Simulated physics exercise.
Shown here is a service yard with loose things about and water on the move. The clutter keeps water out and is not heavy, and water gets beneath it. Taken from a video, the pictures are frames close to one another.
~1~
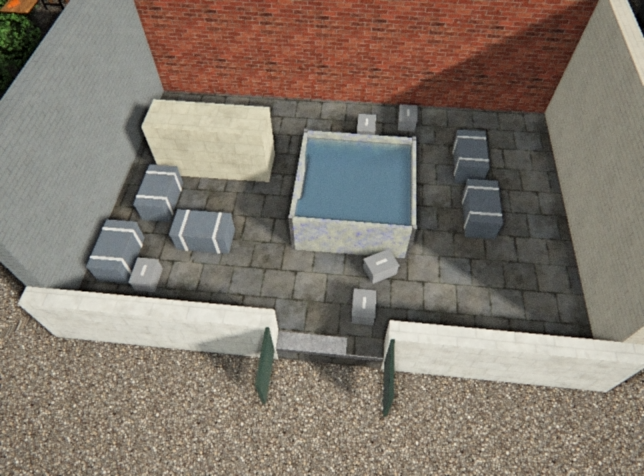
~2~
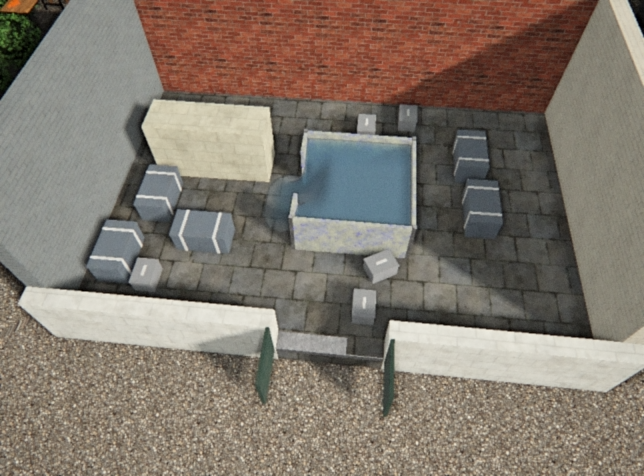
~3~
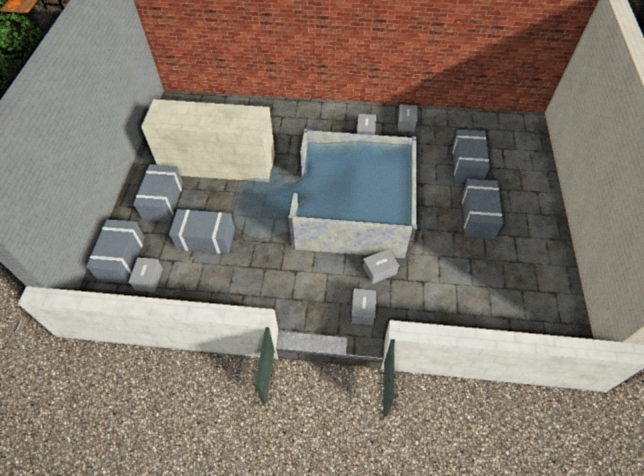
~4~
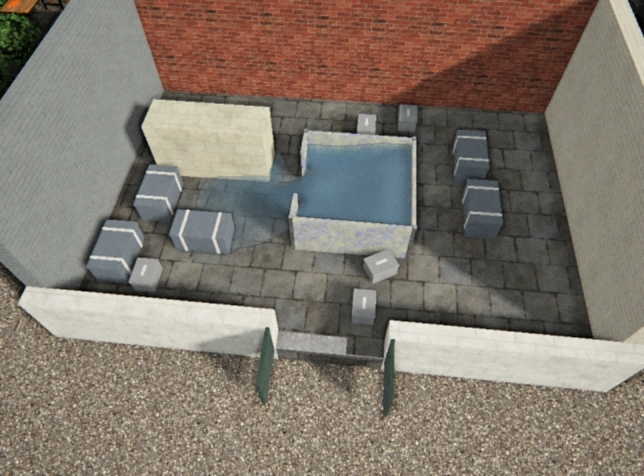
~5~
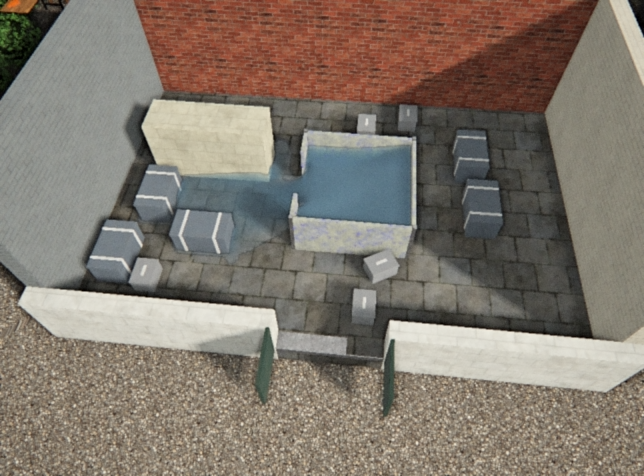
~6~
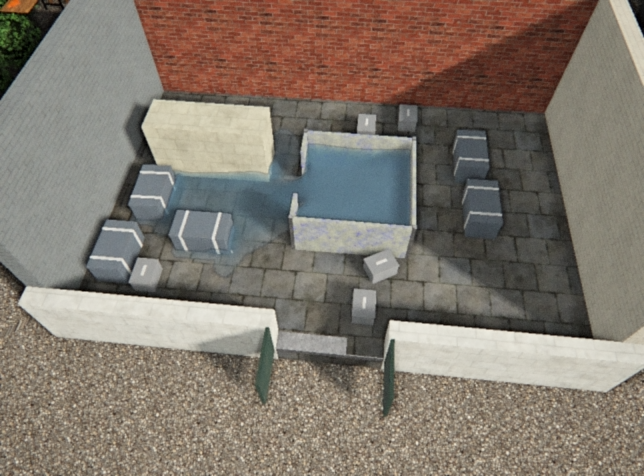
Water pours out through the left side of a raised square basin in a walled, paved yard and spreads left across the stones among grey boxes, one of which, near the pale block, shifts slightly left.
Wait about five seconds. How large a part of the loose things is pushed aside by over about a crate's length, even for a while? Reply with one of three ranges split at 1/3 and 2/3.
1/3 to 2/3.
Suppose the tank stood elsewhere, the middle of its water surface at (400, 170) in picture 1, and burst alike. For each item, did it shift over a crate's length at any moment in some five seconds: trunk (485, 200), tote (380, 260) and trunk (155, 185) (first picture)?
The first: Did not travel far; the second: Did not travel far; the third: Travelled far enough.
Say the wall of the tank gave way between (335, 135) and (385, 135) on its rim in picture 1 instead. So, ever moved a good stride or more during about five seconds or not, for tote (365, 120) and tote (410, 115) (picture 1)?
Lab note, as listed: Reached that mark / reached that mark.
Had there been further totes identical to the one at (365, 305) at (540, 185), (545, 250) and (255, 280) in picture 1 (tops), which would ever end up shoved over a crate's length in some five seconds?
Each in turn: Stays in place, stays in place, pushed clear.
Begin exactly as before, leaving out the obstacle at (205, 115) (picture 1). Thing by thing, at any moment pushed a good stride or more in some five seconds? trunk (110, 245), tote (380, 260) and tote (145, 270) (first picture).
Went the distance, fell short and went the distance.
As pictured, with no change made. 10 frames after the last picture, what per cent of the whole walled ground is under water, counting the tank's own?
I reckon around 45 per cent.
A moment on, 1 of 10 are well off their spots; 0 afloat.
Next, 2 of 10 are well off their spots; 3 afloat.
Later, 3 of 10 are well off their spots; 3 afloat.
In the end, 6 of 10 are well off their spots, and 6 have been at some point; 2 afloat.
